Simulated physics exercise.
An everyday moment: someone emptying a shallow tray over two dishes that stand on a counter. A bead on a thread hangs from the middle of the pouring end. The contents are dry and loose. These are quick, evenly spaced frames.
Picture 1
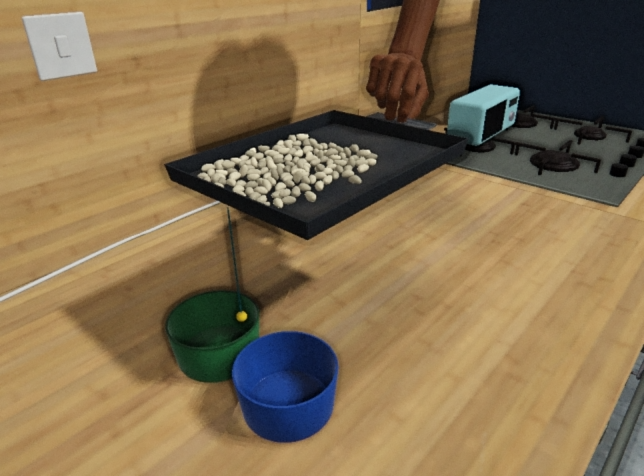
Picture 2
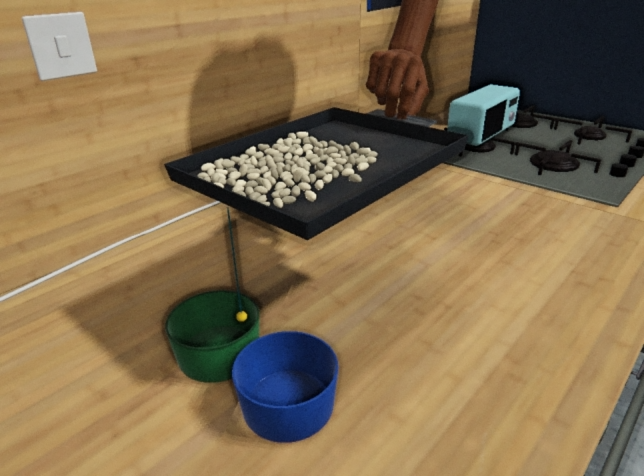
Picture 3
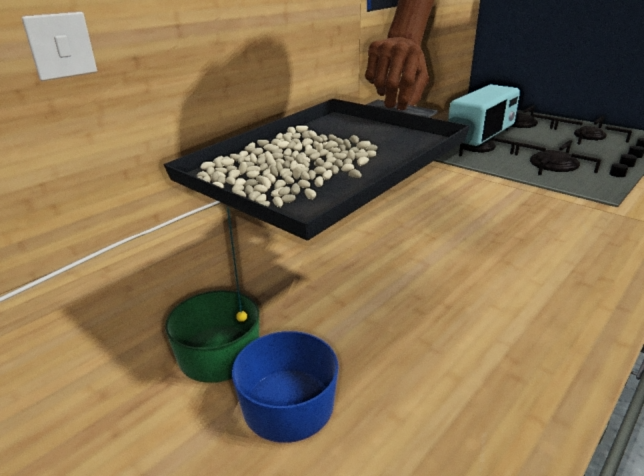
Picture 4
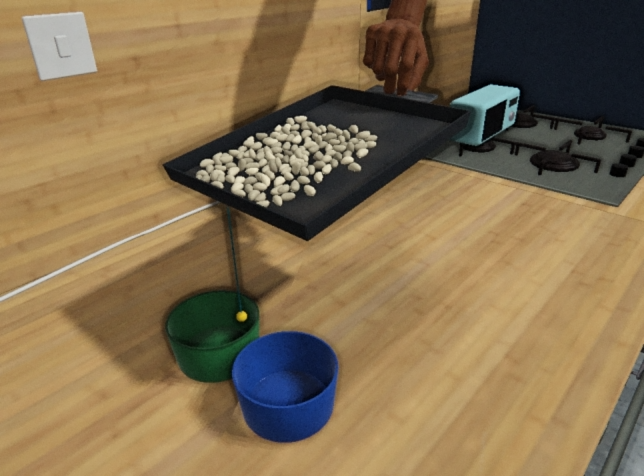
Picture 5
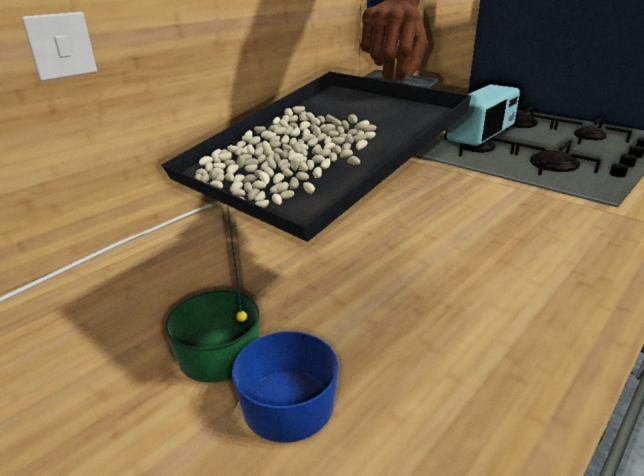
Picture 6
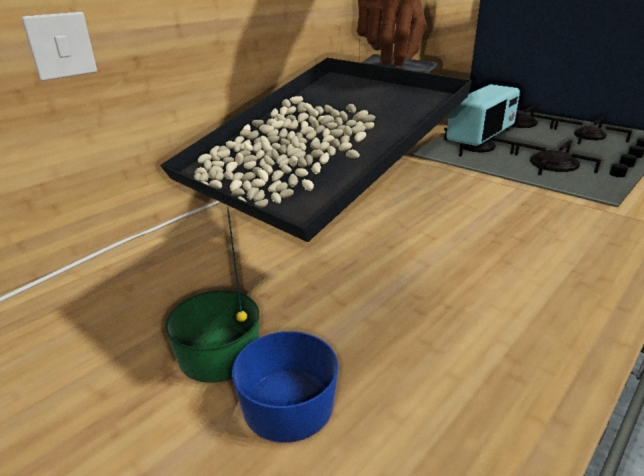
A hand raising the far end of a dark tray of white beans above green and blue dishes on a wooden counter.
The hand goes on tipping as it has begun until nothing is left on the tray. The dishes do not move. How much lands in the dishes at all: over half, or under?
The two hold under half of the load.
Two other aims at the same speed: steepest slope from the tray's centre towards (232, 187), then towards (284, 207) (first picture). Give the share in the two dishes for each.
About 50 and 60 per cent.
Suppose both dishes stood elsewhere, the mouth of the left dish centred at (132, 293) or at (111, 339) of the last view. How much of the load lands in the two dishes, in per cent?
About 50 and 40 per cent.
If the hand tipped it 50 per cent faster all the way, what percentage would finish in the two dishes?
It comes to 30 per cent or so.
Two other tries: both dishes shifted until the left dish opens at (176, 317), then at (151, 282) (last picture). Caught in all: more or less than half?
At the first place most of it, at the second the smaller part.
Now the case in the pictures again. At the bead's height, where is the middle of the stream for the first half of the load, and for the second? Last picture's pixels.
Around (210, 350) and then (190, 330).
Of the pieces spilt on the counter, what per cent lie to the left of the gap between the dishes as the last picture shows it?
Some 100 per cent.
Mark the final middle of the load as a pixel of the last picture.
At about (204, 404).
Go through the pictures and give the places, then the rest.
Corners of the pouring end at (169, 164) and (307, 220), level; middle of the load at (287, 170), white beans; left dish at (178, 356); right dish at (248, 413); bead on its thread at (242, 316), in the first frame.
Corners of the pouring end at (168, 164) and (307, 220), level; middle of the load at (287, 169), in the second frame.
Corners of the pouring end at (168, 164) and (306, 221), tipped barely, level across its low end; middle of the load at (286, 165), in the third frame.
Corners of the pouring end at (167, 164) and (305, 222), tipped a little, level across its low end; middle of the load at (285, 160), in the fourth frame.
Corners of the pouring end at (165, 164) and (304, 224), tipped a little, level across its low end; middle of the load at (284, 155), in the fifth frame.
Corners of the pouring end at (164, 164) and (303, 225), tipped clearly, level across its low end; middle of the load at (283, 150); left dish at (178, 356); right dish at (248, 413), in the sixth frame.
Soon after the last picture, tray tipped steeply; all on the tray.
A little later, tray tipped right over; all on the tray.
Later still, tray tipped past a quarter turn; about a quarter in the right dish; a small part in the left dish; about two thirds outside both.
At rest, tray tipped past a quarter turn; about a quarter in the right dish; a small part in the left dish; about two thirds outside both.
